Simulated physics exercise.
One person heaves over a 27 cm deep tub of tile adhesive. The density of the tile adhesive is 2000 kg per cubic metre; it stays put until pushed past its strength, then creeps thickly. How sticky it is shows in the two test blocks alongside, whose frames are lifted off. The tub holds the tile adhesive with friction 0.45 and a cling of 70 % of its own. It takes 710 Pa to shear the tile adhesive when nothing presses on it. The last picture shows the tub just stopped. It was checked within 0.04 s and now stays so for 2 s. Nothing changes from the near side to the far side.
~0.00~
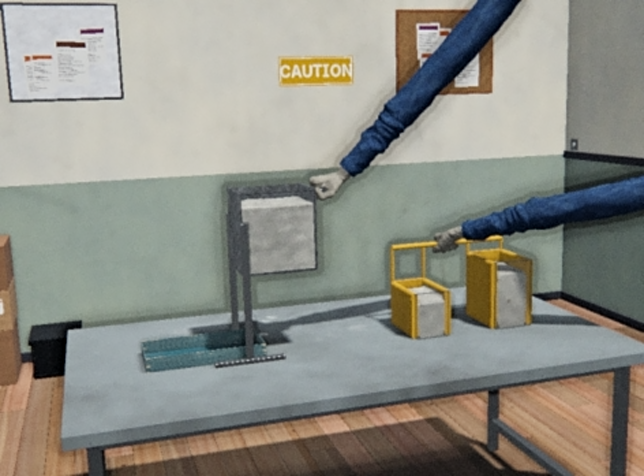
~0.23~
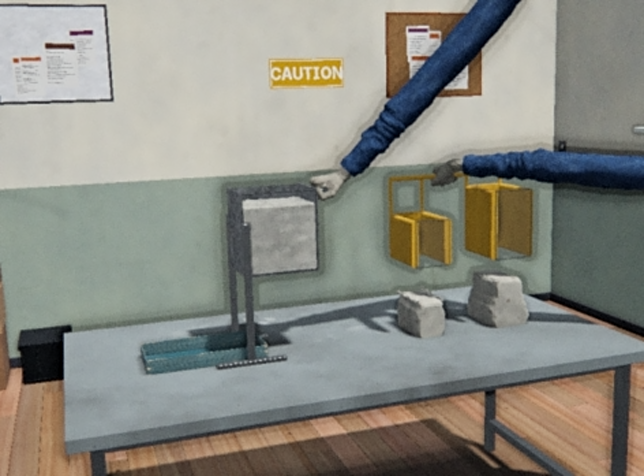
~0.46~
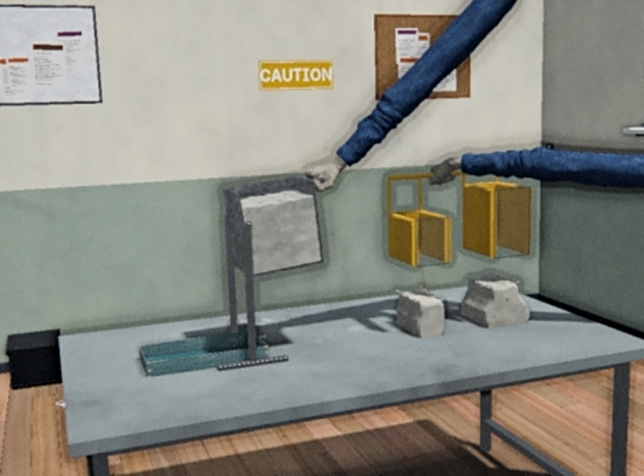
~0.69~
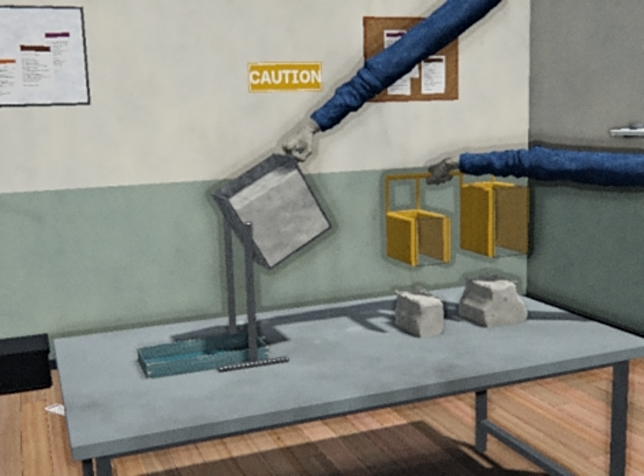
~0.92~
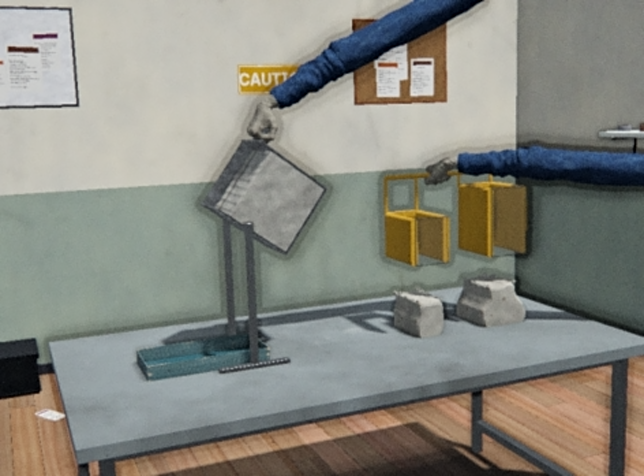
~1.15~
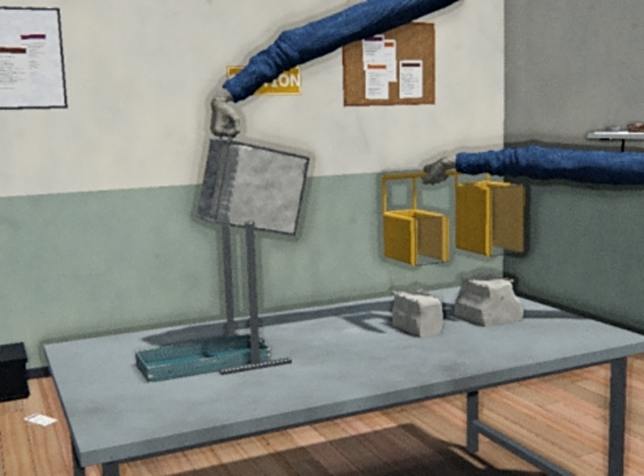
In the video, a blue-sleeved arm lifts two yellow casings off two grey blocks on a table, and the blocks sag slightly; then another blue-sleeved arm swings a grey, boxy container on a stand upward and leftward.
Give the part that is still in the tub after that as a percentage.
It comes to some 100 %.
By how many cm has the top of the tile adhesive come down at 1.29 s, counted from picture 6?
About 2 cm.
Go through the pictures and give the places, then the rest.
In the first frame, handle-side rim at (313, 189), tilt 0 degrees; highest point of the tile adhesive at (283, 205); test blocks 14 cm, 21 cm high (left to right).
In the second frame, handle-side rim at (315, 189), tilt 0 degrees; highest point of the tile adhesive at (285, 205); test blocks 14 cm, 18 cm high (left to right).
In the third frame, handle-side rim at (312, 182), tilt 6 degrees; highest point of the tile adhesive at (308, 197); test blocks 13 cm, 16 cm high (left to right).
In the fourth frame, handle-side rim at (291, 158), tilt 29 degrees; highest point of the tile adhesive at (294, 172); test blocks 13 cm, 16 cm high (left to right).
In the fifth frame, handle-side rim at (260, 143), tilt 54 degrees; highest point of the tile adhesive at (274, 154); test blocks 13 cm, 16 cm high (left to right).
In the sixth frame, handle-side rim at (229, 142), tilt 76 degrees; highest point of the tile adhesive at (246, 148); test blocks 13 cm, 16 cm high (left to right).
By 1.29 s, the tub is at 76 degrees and holds 100 %.
By 1.46 s, the tub is at 76 degrees and holds 100 %.
By 1.63 s, the tub is at 76 degrees and holds 100 %.
By 1.80 s, the tub is at 76 degrees and holds 100 %.
By 3.15 s, at the end, the tub is at 76 degrees and holds 100 %.
